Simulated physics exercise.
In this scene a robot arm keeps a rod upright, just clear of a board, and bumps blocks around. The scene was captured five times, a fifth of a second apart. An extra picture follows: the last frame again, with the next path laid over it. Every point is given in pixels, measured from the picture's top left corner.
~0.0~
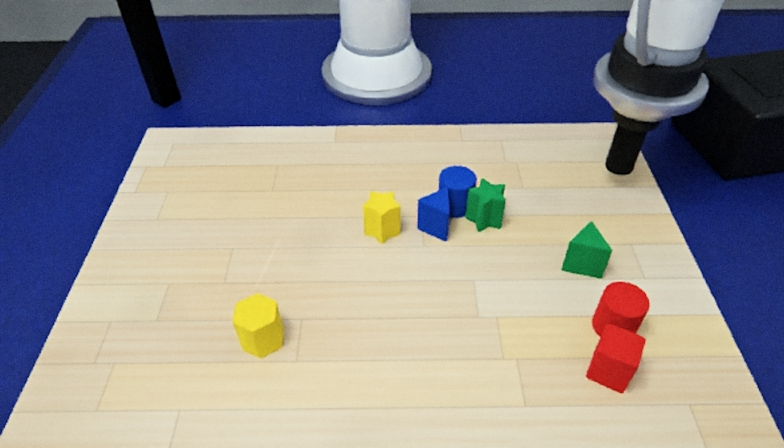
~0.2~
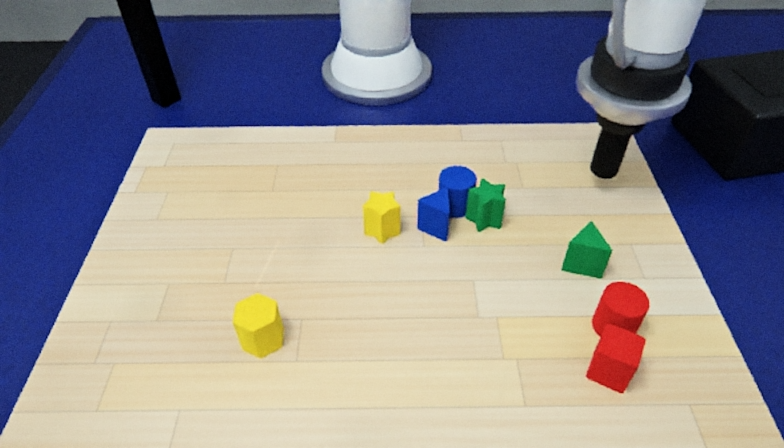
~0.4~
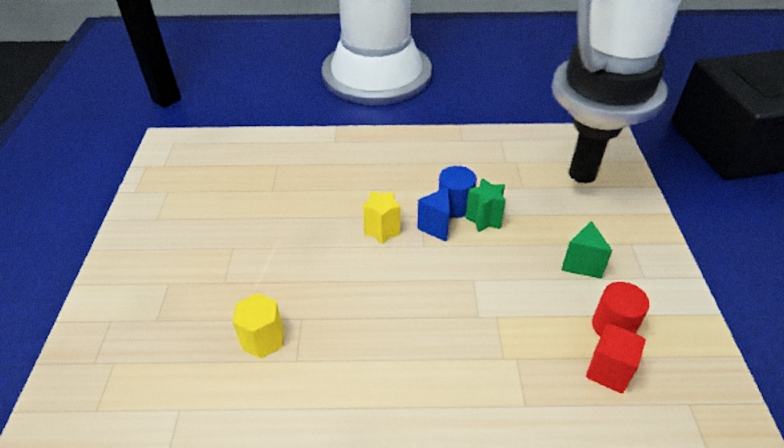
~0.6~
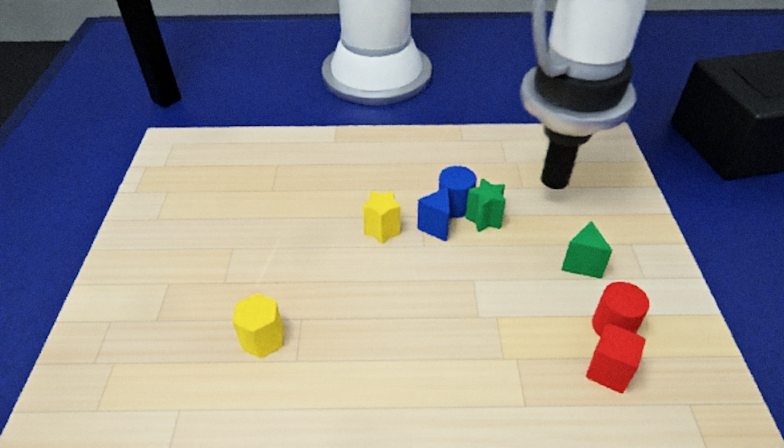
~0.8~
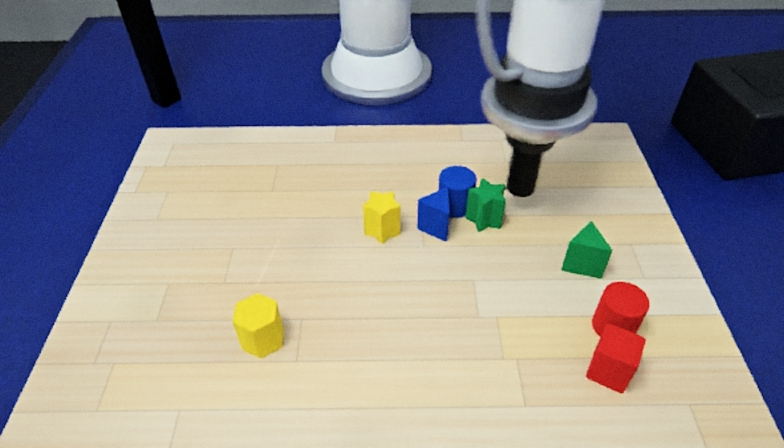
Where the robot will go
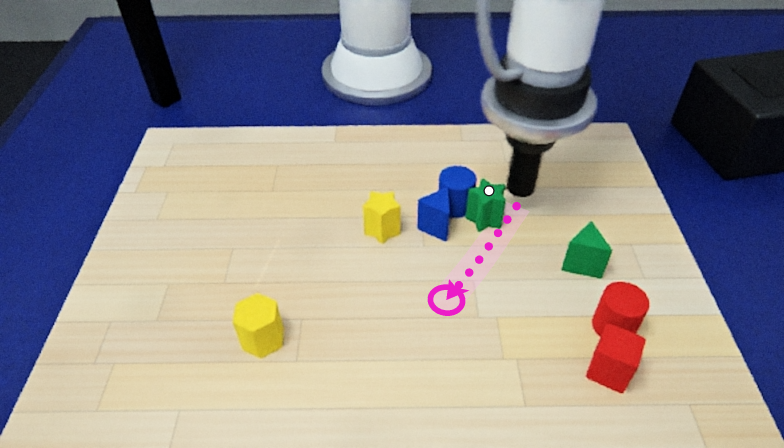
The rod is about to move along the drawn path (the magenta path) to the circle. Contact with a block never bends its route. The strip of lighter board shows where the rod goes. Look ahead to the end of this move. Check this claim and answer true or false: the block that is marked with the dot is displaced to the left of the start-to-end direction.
The claim does not hold.
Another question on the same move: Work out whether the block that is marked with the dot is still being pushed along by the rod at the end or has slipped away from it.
It is gone from the front.
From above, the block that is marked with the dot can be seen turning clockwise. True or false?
This is true.
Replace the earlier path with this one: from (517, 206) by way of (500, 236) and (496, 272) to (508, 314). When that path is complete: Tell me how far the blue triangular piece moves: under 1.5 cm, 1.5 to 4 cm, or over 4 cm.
Once the path is done, the blue triangular piece lies within 1.5 cm of its present place.
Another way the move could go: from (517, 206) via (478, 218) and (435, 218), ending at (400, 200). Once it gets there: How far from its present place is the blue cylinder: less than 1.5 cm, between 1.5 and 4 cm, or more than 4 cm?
Long, over 4 cm.
The line goes straight from (517, 206) to (447, 300); the dot is on the green star-shaped block.
The first path, step by step. One third of the way, rod at (500, 217); green star-shaped block at (466, 201), turned 45° clockwise.
Two thirds of the way, rod at (477, 249); blue triangular piece at (434, 200); green star-shaped block at (463, 202), turned 50° clockwise.
At the end, rod at (448, 282); blue triangular piece at (434, 200); blue cylinder unmoved; green star-shaped block at (463, 202), turned 50° clockwise.
